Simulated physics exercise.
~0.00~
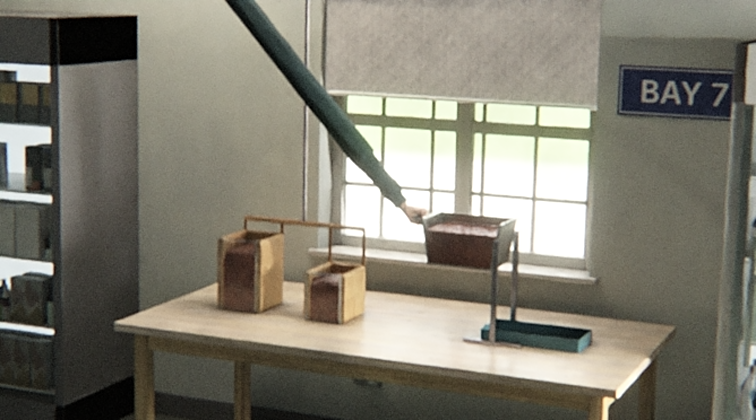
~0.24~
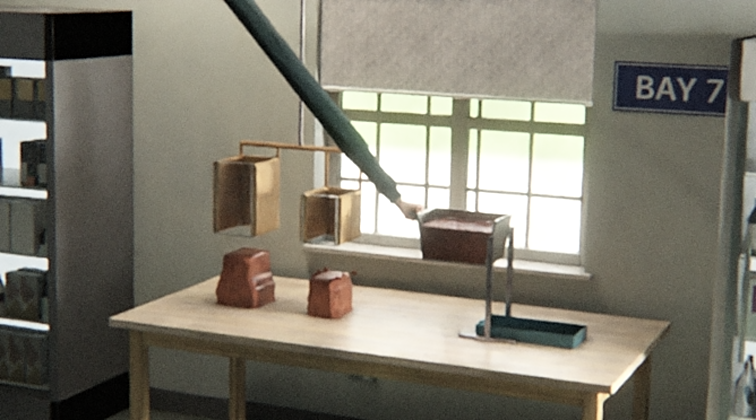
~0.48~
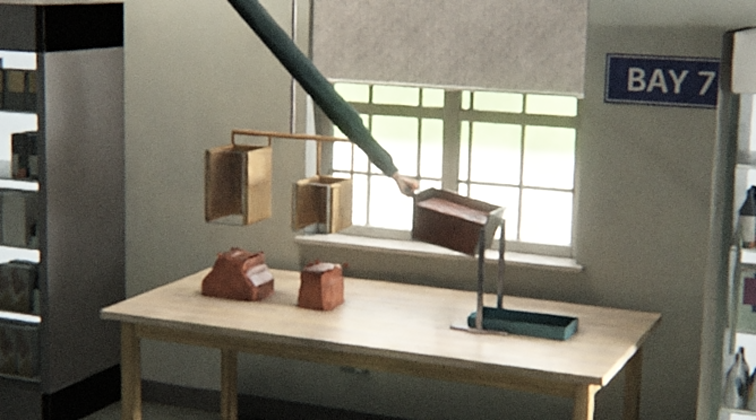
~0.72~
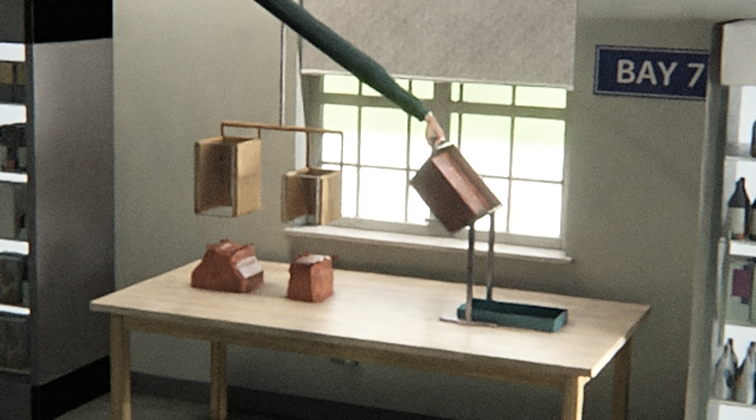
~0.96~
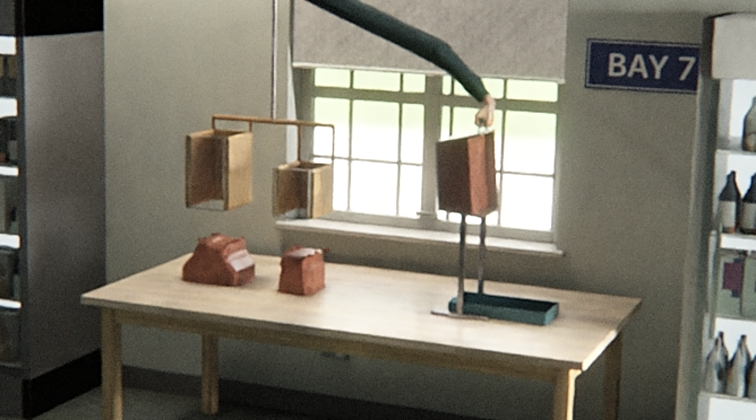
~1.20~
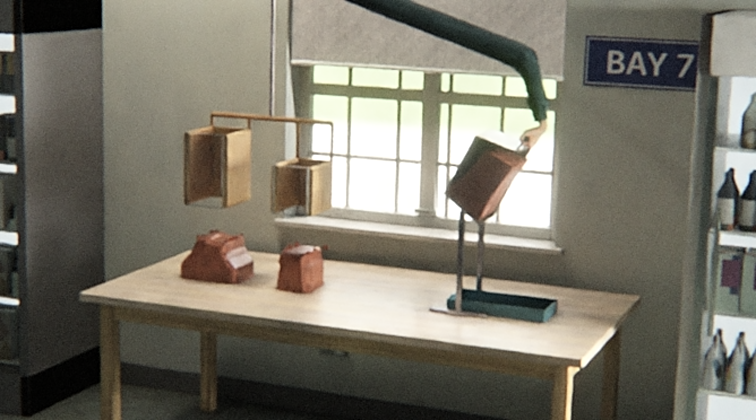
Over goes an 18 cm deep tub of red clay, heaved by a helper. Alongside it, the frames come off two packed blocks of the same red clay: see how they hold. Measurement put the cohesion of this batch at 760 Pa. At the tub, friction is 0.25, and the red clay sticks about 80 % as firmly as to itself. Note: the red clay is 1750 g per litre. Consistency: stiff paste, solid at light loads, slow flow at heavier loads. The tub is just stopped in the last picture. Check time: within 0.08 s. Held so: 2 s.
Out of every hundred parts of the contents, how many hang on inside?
Some 6 in every hundred.
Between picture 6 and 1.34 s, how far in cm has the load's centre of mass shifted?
Distance: About 15 cm.
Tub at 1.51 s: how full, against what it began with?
The tub holds some 6 % at that moment.
After 1.34 s, the tub is at 117 degrees and holds 28 %.
After 1.51 s, the tub is at 117 degrees and holds 6 %.
After 1.68 s, the tub is at 117 degrees and holds 6 %.
After 1.85 s, the tub is at 117 degrees and holds 6 %.
After 3.20 s, at the end, the tub is at 117 degrees and holds 6 %.
